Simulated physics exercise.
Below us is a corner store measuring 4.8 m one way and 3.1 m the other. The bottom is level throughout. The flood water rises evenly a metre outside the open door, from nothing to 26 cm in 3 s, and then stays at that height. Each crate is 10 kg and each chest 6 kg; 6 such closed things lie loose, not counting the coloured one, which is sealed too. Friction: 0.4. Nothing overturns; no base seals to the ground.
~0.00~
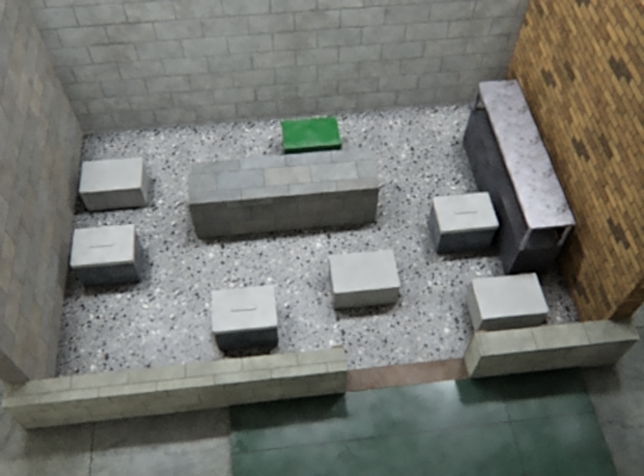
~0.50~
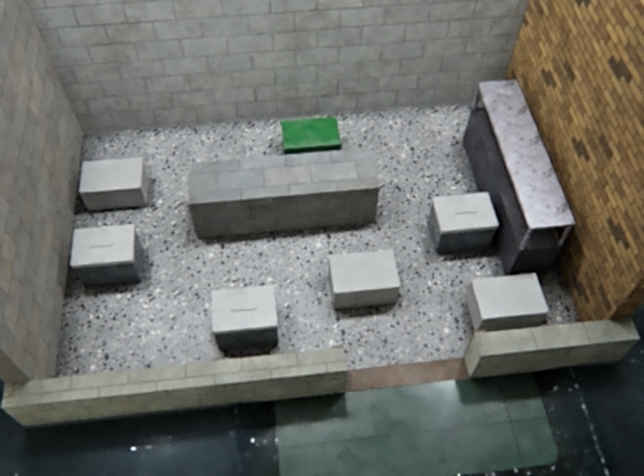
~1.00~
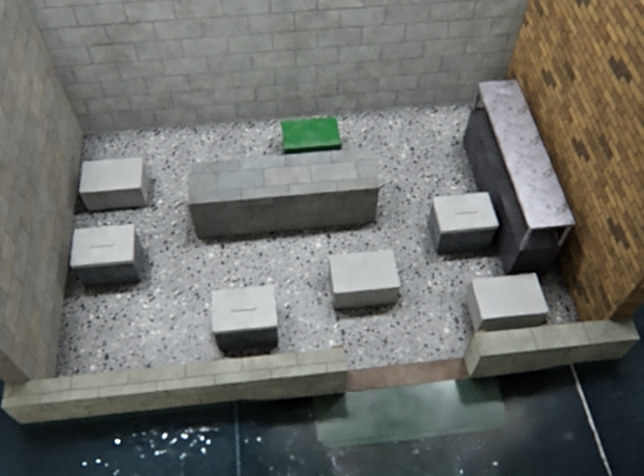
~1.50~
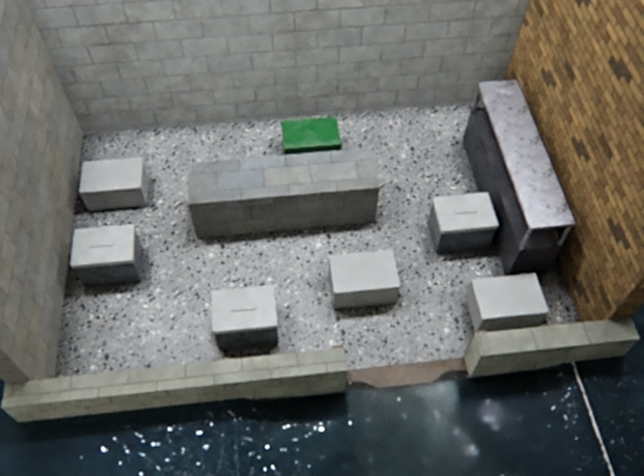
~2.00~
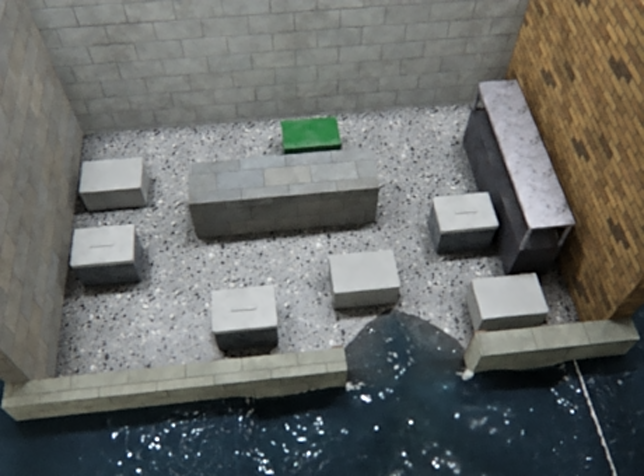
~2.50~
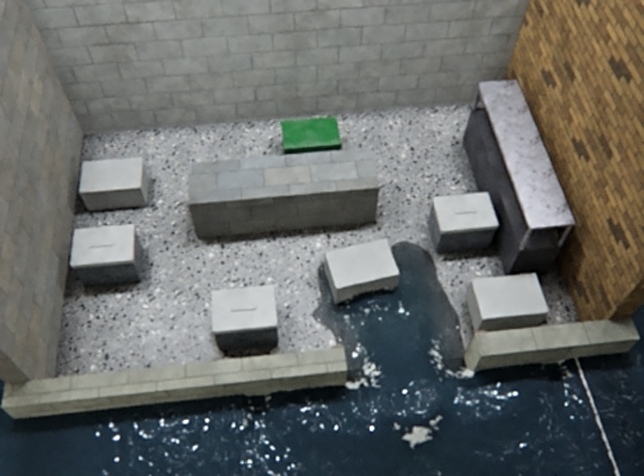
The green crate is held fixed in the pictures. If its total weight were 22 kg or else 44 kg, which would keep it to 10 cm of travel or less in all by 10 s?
Final guess: It must have the heavier ballast.
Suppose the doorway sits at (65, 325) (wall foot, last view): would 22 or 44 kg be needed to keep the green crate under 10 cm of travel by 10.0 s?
In that case only the higher weight holds it.
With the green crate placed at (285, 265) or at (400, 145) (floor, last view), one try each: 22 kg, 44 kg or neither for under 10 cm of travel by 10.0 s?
One by one: Neither mass suffices; neither mass suffices.
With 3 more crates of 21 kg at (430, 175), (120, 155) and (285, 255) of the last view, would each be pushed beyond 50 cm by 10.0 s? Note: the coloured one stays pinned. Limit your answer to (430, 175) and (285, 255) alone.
First one: Beyond the limit; second one: Beyond the limit.
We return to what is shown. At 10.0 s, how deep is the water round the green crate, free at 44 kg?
Something like 8 centimetres.
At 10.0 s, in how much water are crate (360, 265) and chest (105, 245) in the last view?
About 8 and 12 cm.
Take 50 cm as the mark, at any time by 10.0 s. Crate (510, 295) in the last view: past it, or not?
Result: Threshold not reached.
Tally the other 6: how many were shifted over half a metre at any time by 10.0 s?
The total is 5.
After 3.5 s the green crate would be 0 cm from its start with 22 kg and 0 cm from its start with 44 kg; 0 cm of water round it then.
After 4.5 s the green crate would be 0 cm from its start with 22 kg and 0 cm from its start with 44 kg; 0 cm of water round it then.
After 7.0 s the green crate would be 6 cm from its start with 22 kg and 0 cm from its start with 44 kg; 6 cm of water round it then.
After 10.0 s the green crate would be 61 cm from its start with 22 kg and 0 cm from its start with 44 kg; 8 cm of water round it then.
